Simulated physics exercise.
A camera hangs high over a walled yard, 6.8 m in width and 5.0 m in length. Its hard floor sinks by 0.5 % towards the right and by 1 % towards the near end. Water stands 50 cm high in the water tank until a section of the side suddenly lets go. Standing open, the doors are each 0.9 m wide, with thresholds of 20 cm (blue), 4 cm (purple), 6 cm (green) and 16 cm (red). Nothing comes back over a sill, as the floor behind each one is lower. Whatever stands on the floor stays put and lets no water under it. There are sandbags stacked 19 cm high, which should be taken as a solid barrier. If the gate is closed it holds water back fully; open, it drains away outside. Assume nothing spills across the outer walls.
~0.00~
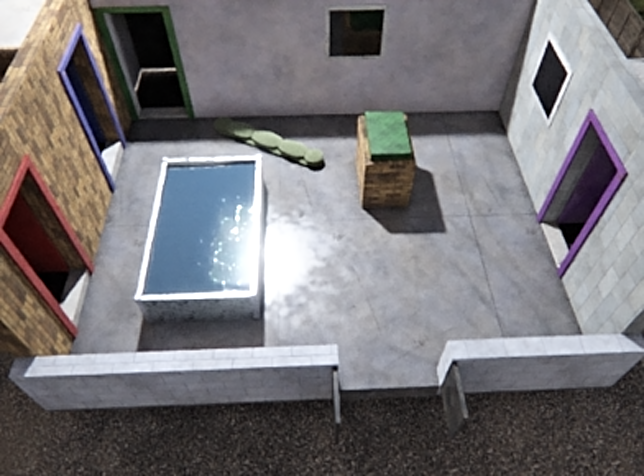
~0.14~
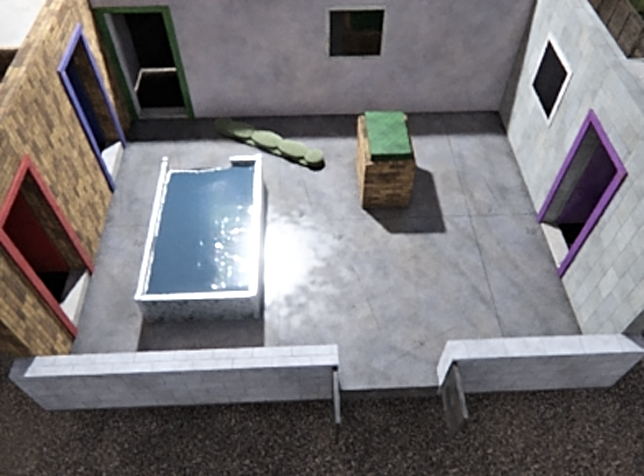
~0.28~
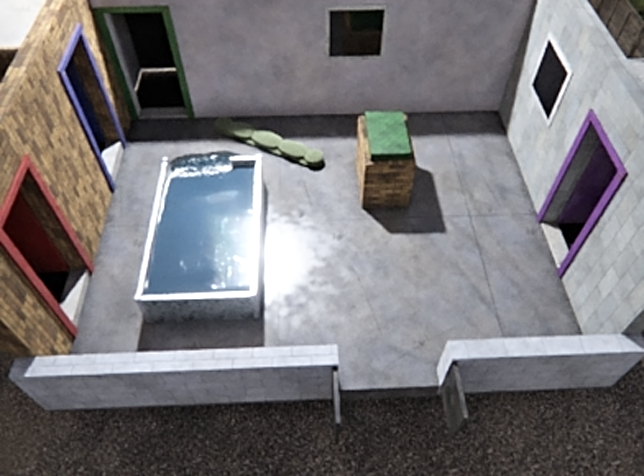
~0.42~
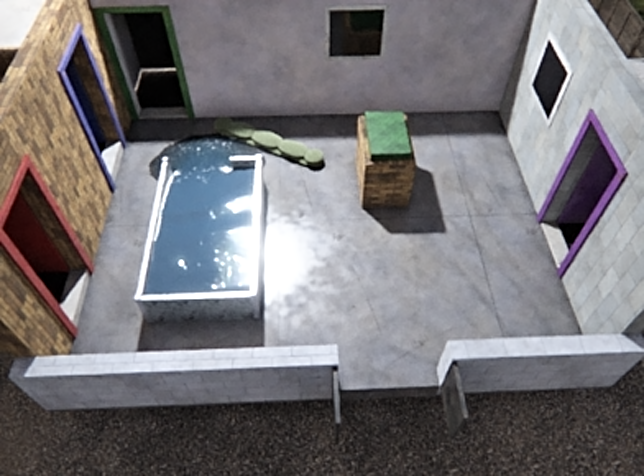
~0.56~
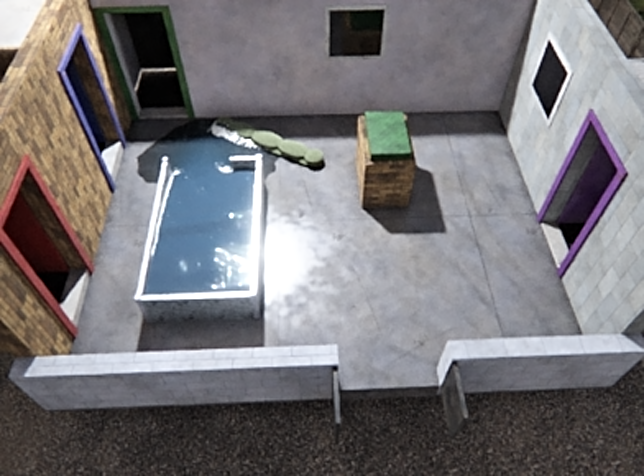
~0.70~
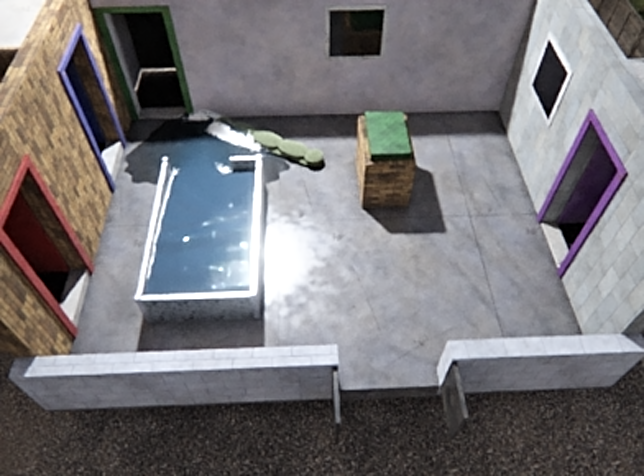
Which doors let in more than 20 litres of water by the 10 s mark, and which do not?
By then, the blue door does not, the purple door does not, the green door lets in more than that, the red door does not.
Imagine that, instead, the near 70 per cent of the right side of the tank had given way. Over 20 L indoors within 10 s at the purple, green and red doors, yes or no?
Outcomes - purple: Exceeded, green: Not exceeded, red: Not exceeded.
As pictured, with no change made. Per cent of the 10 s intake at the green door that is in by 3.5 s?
Roughly 60 percent is in by then.
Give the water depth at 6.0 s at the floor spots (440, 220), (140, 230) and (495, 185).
Around 0 cm, 4 cm and 1 cm.
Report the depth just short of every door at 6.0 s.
Depths: Blue door 11 cm, purple door 0 cm, green door 13 cm, red door 2 cm.
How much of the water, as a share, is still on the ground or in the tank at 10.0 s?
Close to 74 in a hundred remains.
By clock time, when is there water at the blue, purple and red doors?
The blue door is reached at 0.9 s, purple at 7.0 s, red at 3.6 s.
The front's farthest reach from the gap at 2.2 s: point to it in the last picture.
About pixel (358, 120).
After 1.4 s water covers 15 % of the floor and is deepest (29 cm) near (201, 124); blue door 5 cm at the sill, 0 L in, purple door not reached, green door 20 cm at the sill, 24 L in, red door not reached.
After 2.2 s water covers 20 % of the floor and is deepest (28 cm) near (229, 143); blue door 9 cm at the sill, 0 L in, purple door not reached, green door 25 cm at the sill, 102 L in, red door not reached.
After 3.5 s water covers 40 % of the floor and is deepest (21 cm) near (131, 125); blue door 12 cm at the sill, 0 L in, purple door not reached, green door 20 cm at the sill, 237 L in, red door not reached.
After 6.0 s water covers 60 % of the floor and is deepest (14 cm) near (218, 143); blue door 11 cm at the sill, 0 L in, purple door not reached, green door 13 cm at the sill, 341 L in, red door 2 cm at the sill, 0 L in.
After 10.0 s water covers 75 % of the floor and is deepest (10 cm) near (121, 380); blue door 7 cm at the sill, 0 L in, purple door 2 cm at the sill, 0 L in, green door 7 cm at the sill, 386 L in, red door 7 cm at the sill, 0 L in.
